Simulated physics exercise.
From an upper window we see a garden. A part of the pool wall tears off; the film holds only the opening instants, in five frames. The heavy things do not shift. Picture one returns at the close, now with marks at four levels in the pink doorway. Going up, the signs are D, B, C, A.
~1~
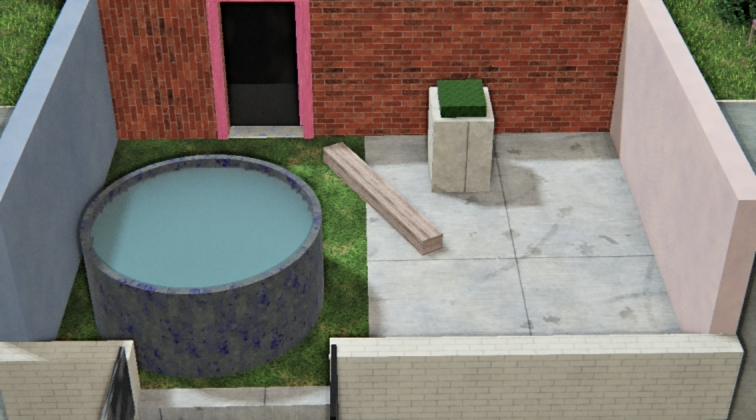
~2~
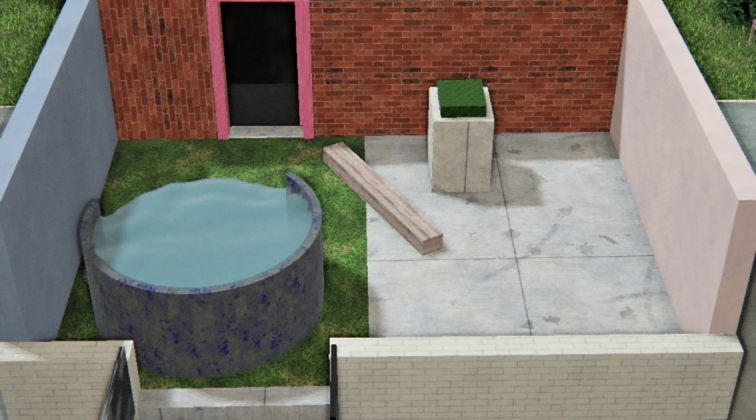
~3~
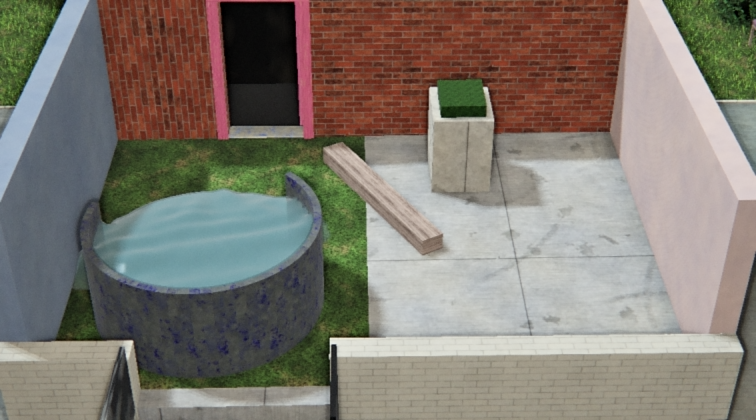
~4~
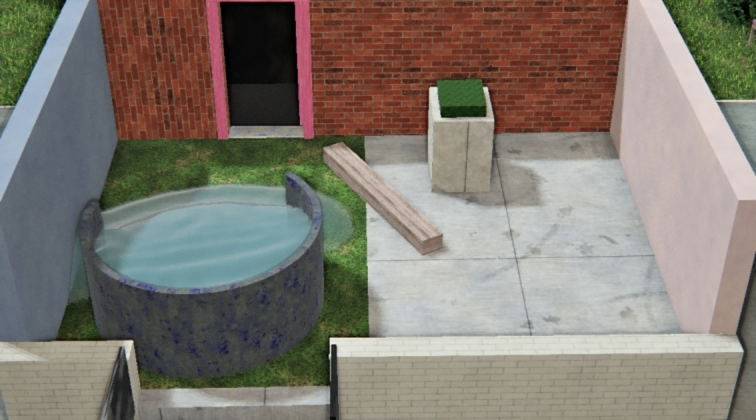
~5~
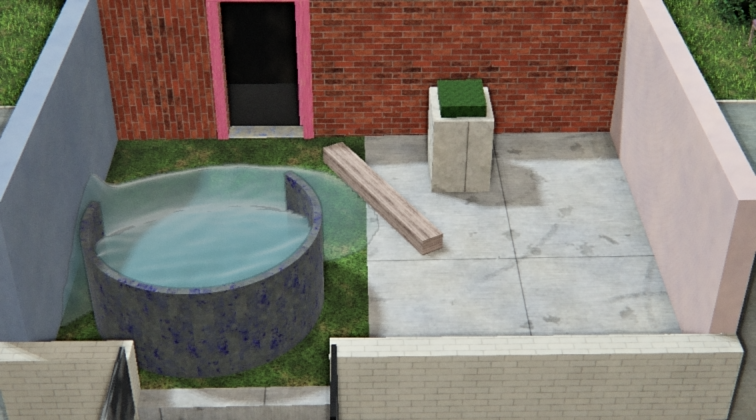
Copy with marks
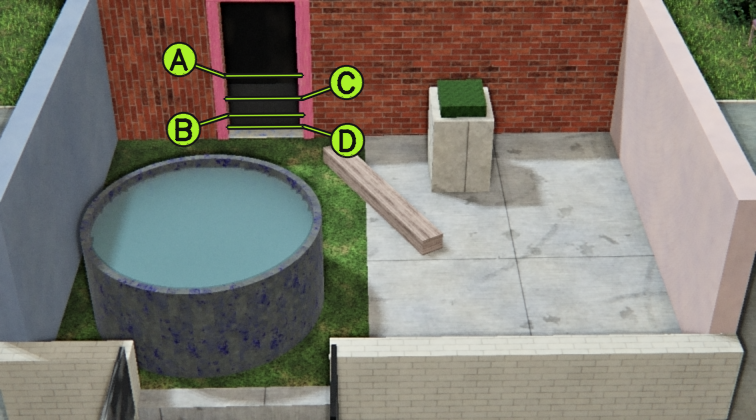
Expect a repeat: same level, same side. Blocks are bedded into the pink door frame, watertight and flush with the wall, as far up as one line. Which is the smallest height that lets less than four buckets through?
Use mark C.
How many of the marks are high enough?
Two.
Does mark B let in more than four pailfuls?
Yes, that goes wrong.
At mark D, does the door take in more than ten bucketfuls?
Yes, it does.
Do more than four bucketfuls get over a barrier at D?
Yes, that goes wrong.
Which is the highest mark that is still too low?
B it is.
On the marked copy, A at (262, 75); B at (265, 115); C at (264, 98); D at (266, 126); from the bottom up D, B, C, A.
For mark A, nothing gets over.
For mark B, about 8 bucketfuls get in.
For mark C, a splash gets over, under a bucket.
For mark D, dozens of bucketfuls pour in.
